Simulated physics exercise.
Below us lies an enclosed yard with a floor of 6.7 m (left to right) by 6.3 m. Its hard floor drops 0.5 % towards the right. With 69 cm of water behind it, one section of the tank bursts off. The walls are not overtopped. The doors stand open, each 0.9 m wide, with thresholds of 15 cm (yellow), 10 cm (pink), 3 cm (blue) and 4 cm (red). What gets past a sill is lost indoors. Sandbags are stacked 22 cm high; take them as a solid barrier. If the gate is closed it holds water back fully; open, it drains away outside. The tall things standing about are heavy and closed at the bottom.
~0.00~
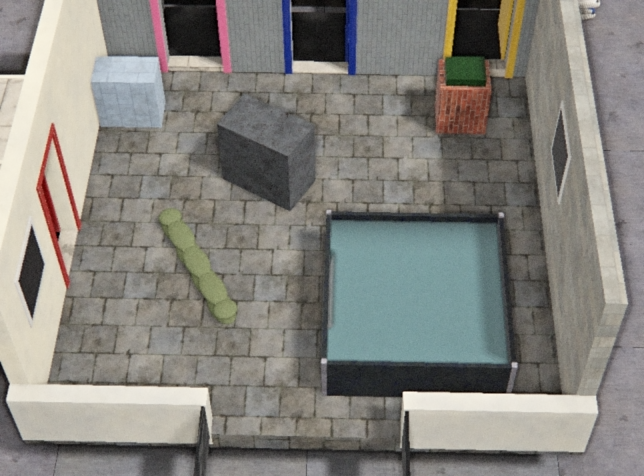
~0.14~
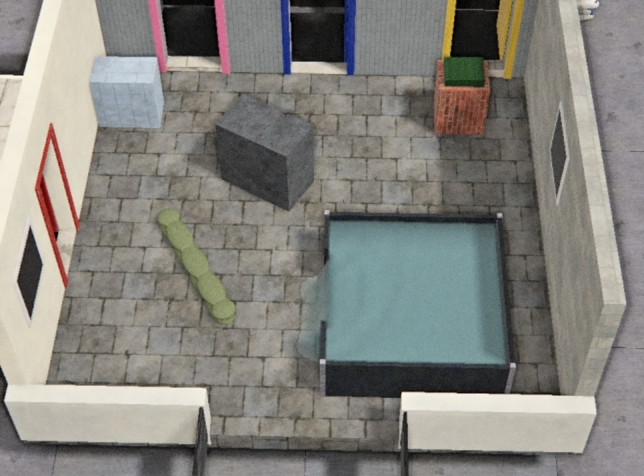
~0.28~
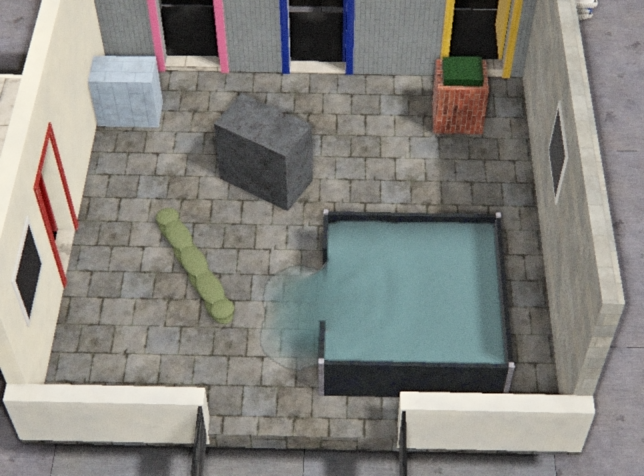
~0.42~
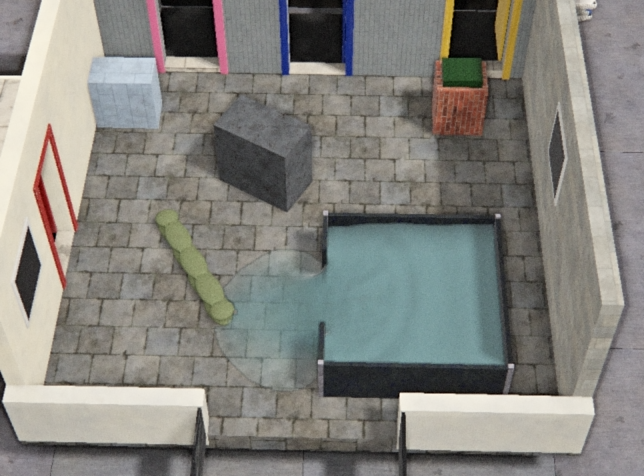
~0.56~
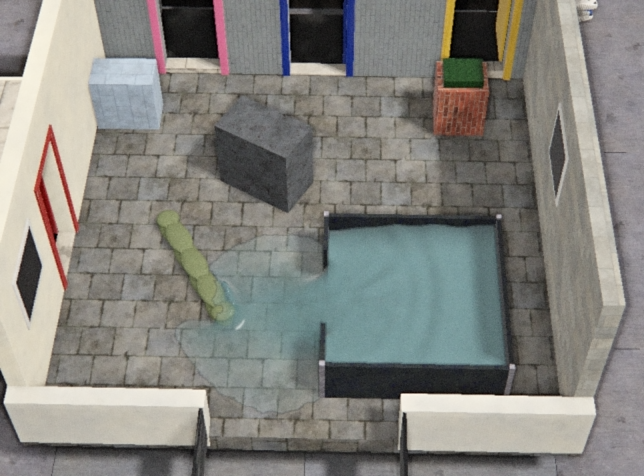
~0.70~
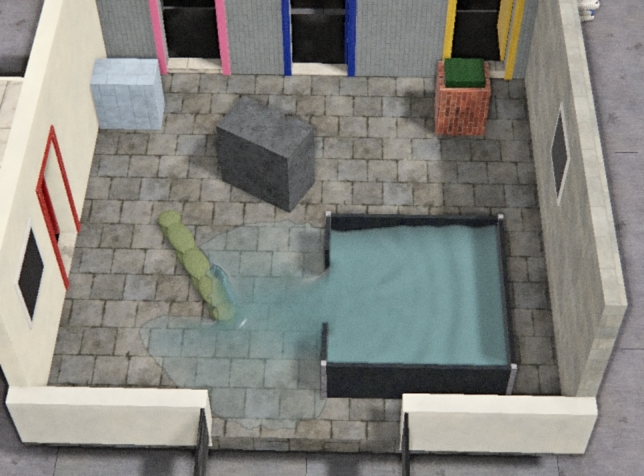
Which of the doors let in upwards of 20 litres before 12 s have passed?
Within that time: At the yellow door it stays under the limit; at the pink door it passes the limit; at the blue door it exceeds the limit; at the red door it passes the limit.
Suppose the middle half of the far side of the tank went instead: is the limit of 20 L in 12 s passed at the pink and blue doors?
Then: Pink over, blue over.
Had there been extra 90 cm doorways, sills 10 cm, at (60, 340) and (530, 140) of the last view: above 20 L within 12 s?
In turn: Past it, under.
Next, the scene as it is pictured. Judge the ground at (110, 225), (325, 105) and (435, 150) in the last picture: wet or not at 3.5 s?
In turn: Wet, not reached, dry.
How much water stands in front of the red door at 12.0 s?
About 7.5 cm.
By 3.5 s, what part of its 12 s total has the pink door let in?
About 25 per cent.
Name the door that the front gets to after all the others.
It is the yellow one.
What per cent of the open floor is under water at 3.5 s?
About 50 per cent.
After 1.4 s water covers 30 % of the floor and is deepest (39 cm) near (235, 304); yellow door not reached, pink door not reached, blue door not reached, red door not reached.
After 2.2 s water covers 45 % of the floor and is deepest (44 cm) near (72, 403); yellow door not reached, pink door not reached, blue door not reached, red door 10 cm at the sill, 2 L in.
After 3.5 s water covers 50 % of the floor and is deepest (28 cm) near (49, 379); yellow door not reached, pink door 18 cm at the sill, 51 L in, blue door 1 cm at the sill, 0 L in, red door 10 cm at the sill, 32 L in.
After 7.0 s water covers 75 % of the floor and is deepest (19 cm) near (210, 75); yellow door 4 cm at the sill, 0 L in, pink door 17 cm at the sill, 189 L in, blue door 8 cm at the sill, 24 L in, red door 10 cm at the sill, 64 L in.
After 12.0 s water covers 95 % of the floor and is deepest (15 cm) near (523, 80); yellow door 9 cm at the sill, 0 L in, pink door 9 cm at the sill, 212 L in, blue door 7 cm at the sill, 78 L in, red door 7 cm at the sill, 115 L in.
